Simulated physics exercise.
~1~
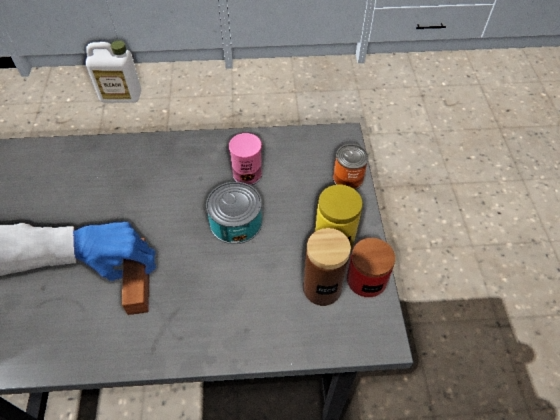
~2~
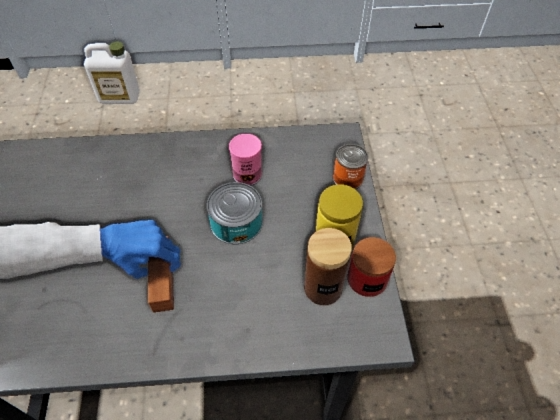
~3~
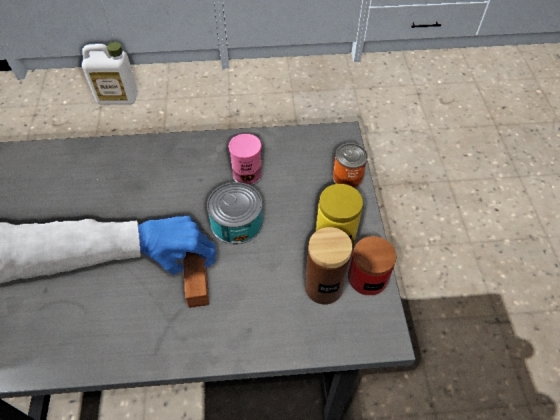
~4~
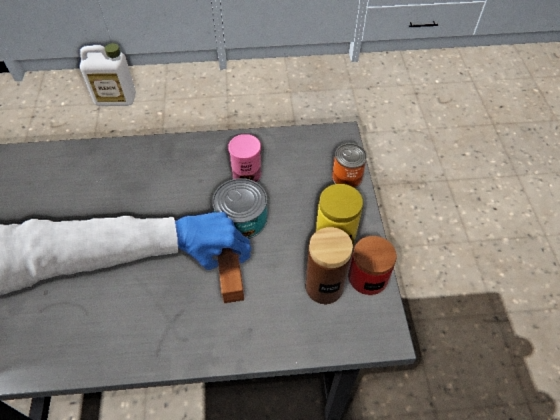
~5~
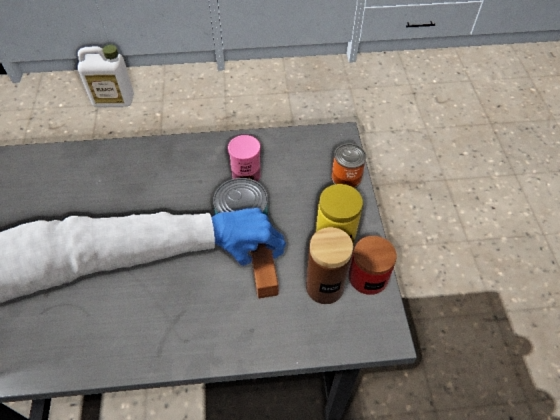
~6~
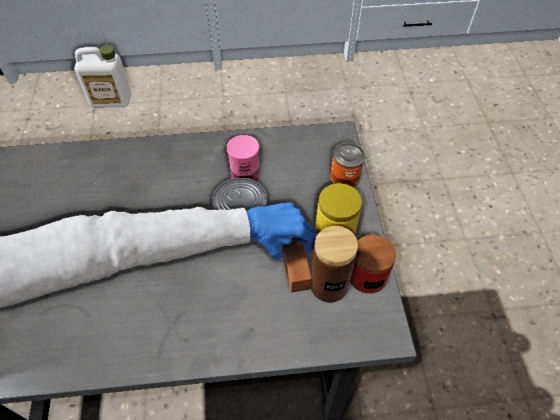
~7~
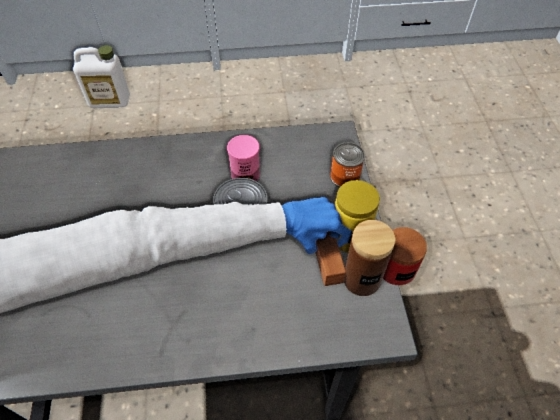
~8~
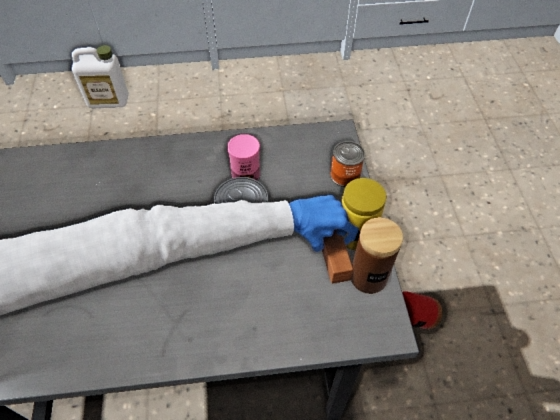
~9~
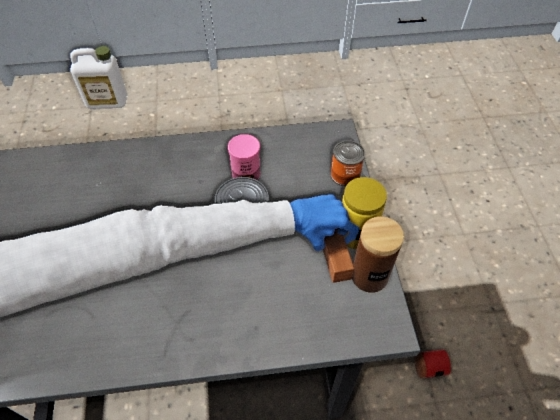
A blue-gloved hand slid a reddish-brown block rightward across a gray table, past a turquoise tub and into a cluster of jars, nudging the brown and yellow ones toward the edge, where they stayed upright, while the red jar fell to the floor.
